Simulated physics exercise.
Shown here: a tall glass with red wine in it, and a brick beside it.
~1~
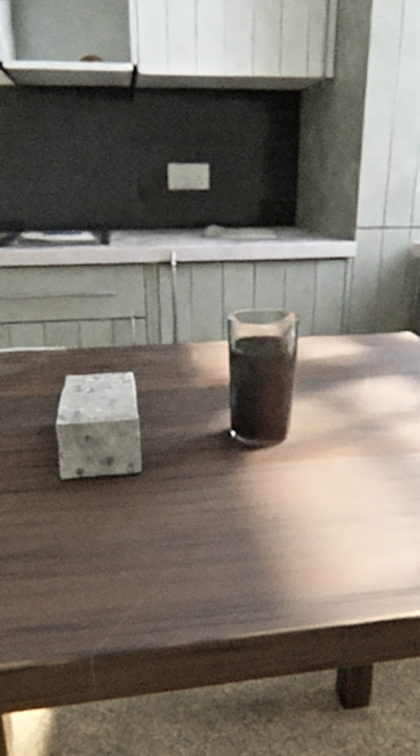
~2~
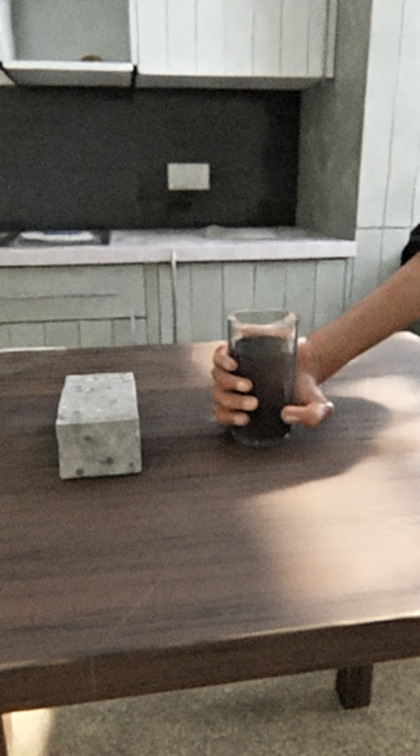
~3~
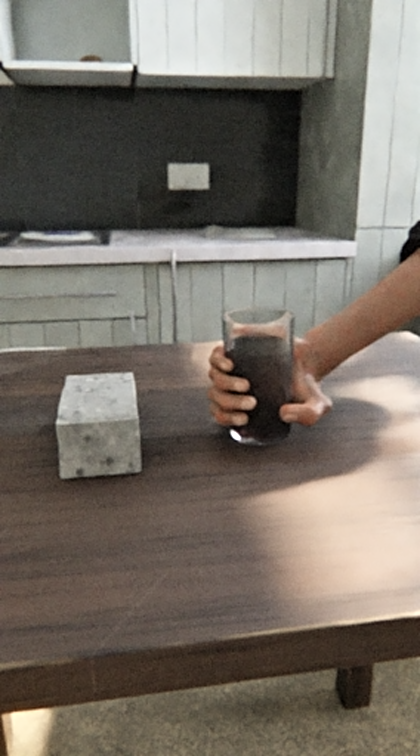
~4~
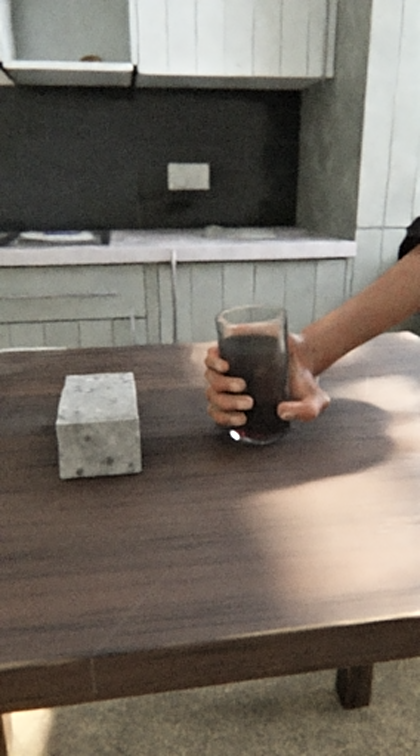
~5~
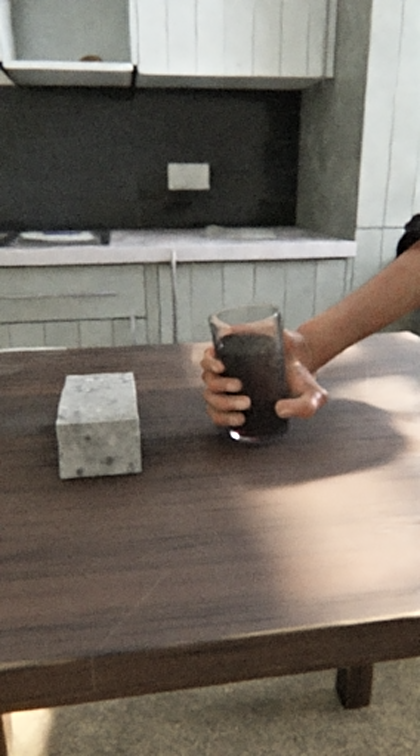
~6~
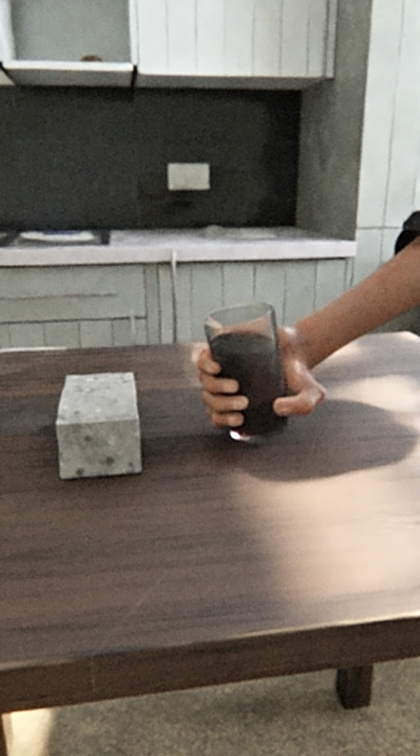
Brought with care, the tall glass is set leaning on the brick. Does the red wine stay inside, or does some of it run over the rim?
The red wine runs over the rim.
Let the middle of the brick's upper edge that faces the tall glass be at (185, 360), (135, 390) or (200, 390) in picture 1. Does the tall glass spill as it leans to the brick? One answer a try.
Taking each in turn: Nothing escapes, some escapes, nothing escapes.
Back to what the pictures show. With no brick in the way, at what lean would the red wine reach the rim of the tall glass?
It happens at about 45 degrees from upright.
Soon after, the tall glass leans by about 30°; nothing has left it.
Later, the tall glass leans by about 50°; some has gone over its rim; nearly all of the red wine is inside.
In the end, the tall glass leans by about 60°, against the brick; some has gone over its rim; about three quarters of the red wine is inside.
